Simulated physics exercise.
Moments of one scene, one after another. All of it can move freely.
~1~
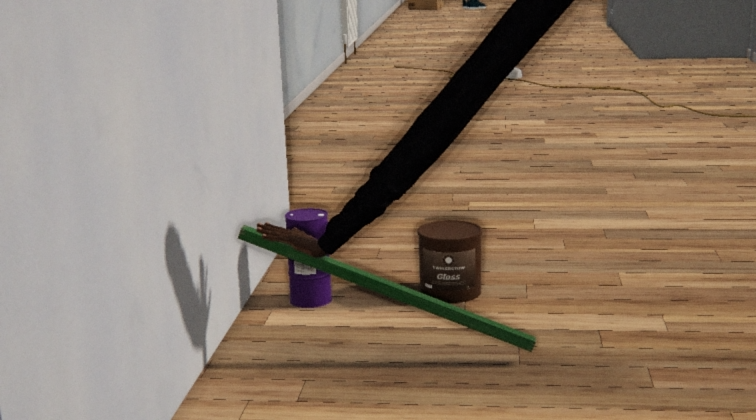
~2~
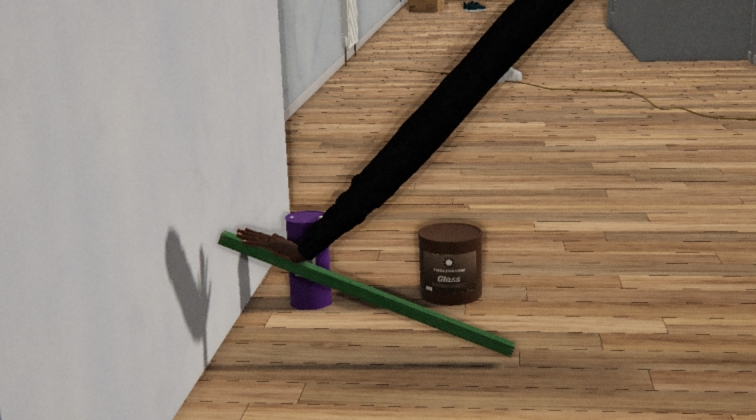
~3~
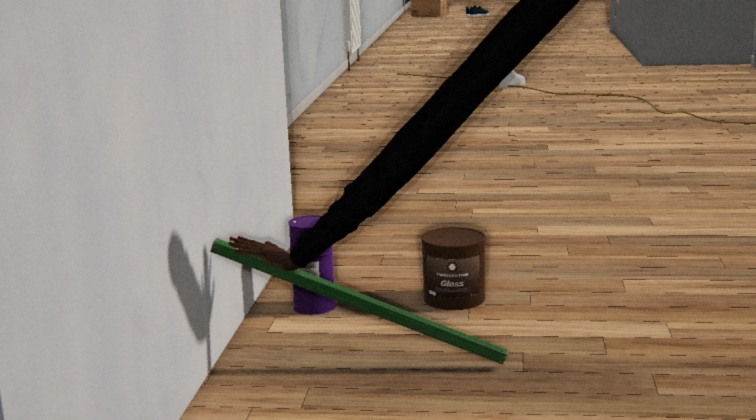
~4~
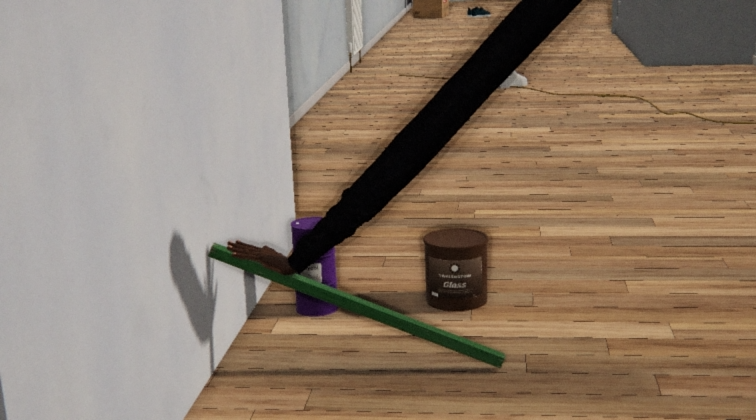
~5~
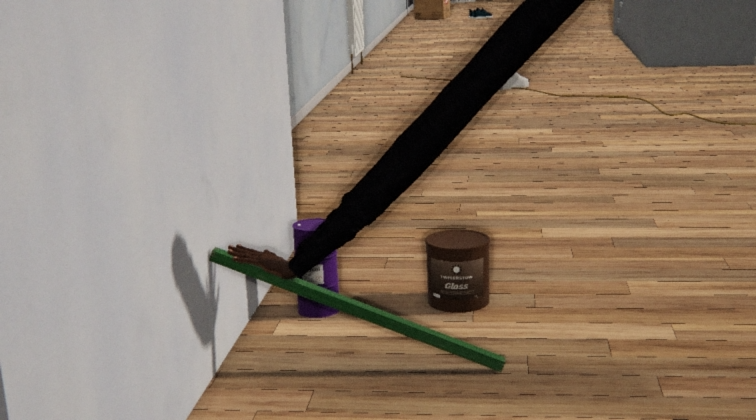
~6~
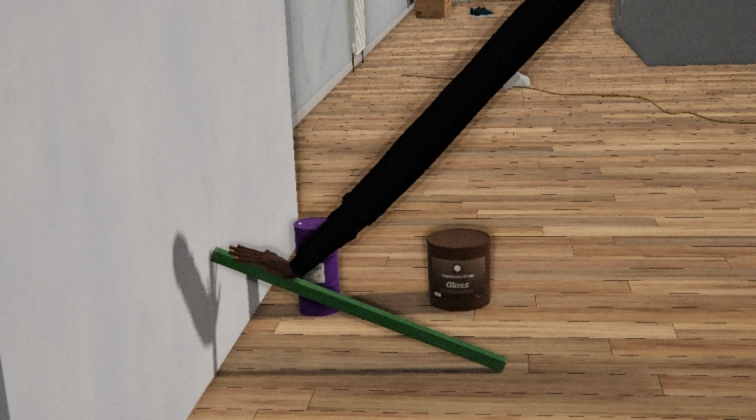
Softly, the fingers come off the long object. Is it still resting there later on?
No - it moves downward.
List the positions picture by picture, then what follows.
In the first picture, on its way; green pole (387, 288); brown pail (450, 261).
In the second picture, on its way; green pole (367, 293); brown pail (451, 263).
In the third picture, on its way; green pole (359, 301); brown pail (454, 268).
In the fourth picture, on its way; green pole (357, 305); brown pail (456, 269).
In the fifth picture, propped up under the hand; green pole (357, 309); brown pail (458, 270).
In the sixth picture, propped up under the hand; green pole (359, 309); brown pail (459, 269).
Then, 0.20 s on from there, green pole leaning 3° more than when let go near (361, 317).
Then, 0.30 s on from there, green pole leaning 14° more than when let go near (368, 343).
Then, 0.40 s on from there, green pole leaning 23° more than when let go near (371, 360).
In the end, moved from the start, green pole; the other 2 unmoved. At the end, from the last picture's camera, green pole near (371, 363). The pole slides down.
